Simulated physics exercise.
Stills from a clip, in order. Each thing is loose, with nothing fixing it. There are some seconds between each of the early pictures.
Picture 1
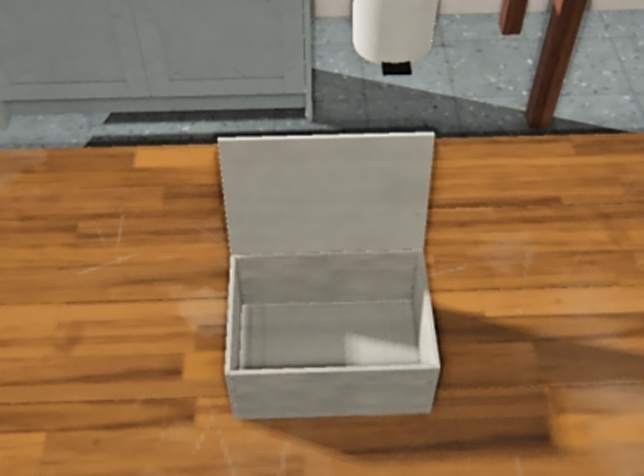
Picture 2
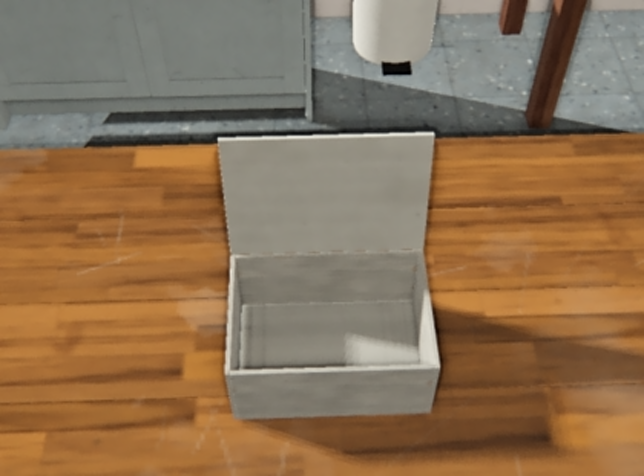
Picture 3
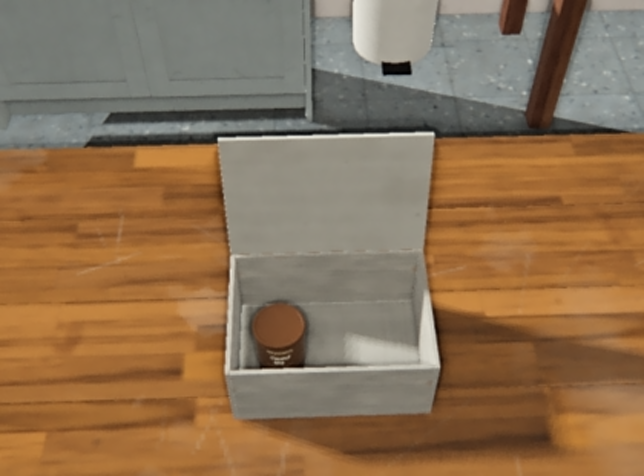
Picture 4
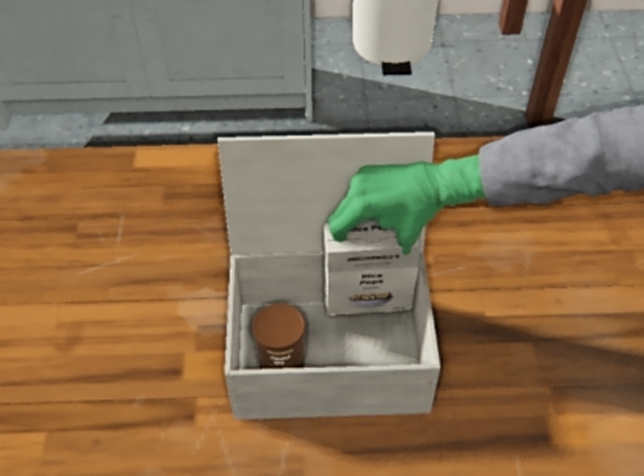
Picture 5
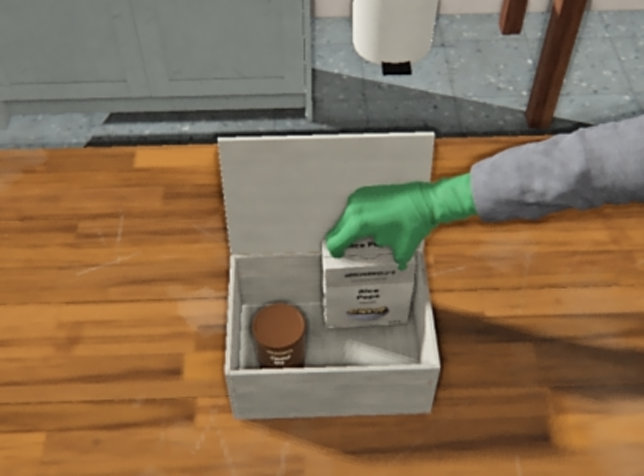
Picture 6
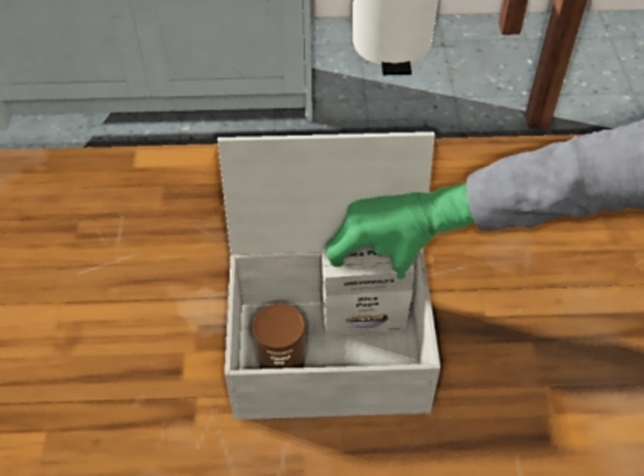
On a wooden surface in a room with a grey cabinet and blue-grey floor behind, a fixed, raised view looks down at an open pale grey box. The box is empty at first, then a brown tin is inside at the left. A green-gloved hand in a grey sleeve reaches from the right, lowering a white packet a short way into the box's right side, beside the unmoving tin.
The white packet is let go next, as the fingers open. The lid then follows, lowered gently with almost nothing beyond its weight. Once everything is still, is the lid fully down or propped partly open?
It is fully down.
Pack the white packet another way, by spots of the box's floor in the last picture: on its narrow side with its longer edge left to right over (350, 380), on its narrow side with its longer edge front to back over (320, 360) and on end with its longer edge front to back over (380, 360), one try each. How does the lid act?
With the first placement it can't come down; with the second it drops into place; with the third it can't come down.
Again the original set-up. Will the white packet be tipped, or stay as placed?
Observation: It tilts over.
Then, 1.40 s on from there, lid 77° above the rim.
Then, 1.80 s on from there, lid 36° above the rim; white packet turned 14° from how it was put near (367, 302).
Then, 2.00 s on from there, lid 3° above the rim; white packet turned 55° from how it was put near (369, 337).
In the end, lid shut; toppled in the box, white packet; brown tin unmoved. At the end, from the last picture's camera, white packet near (367, 339).
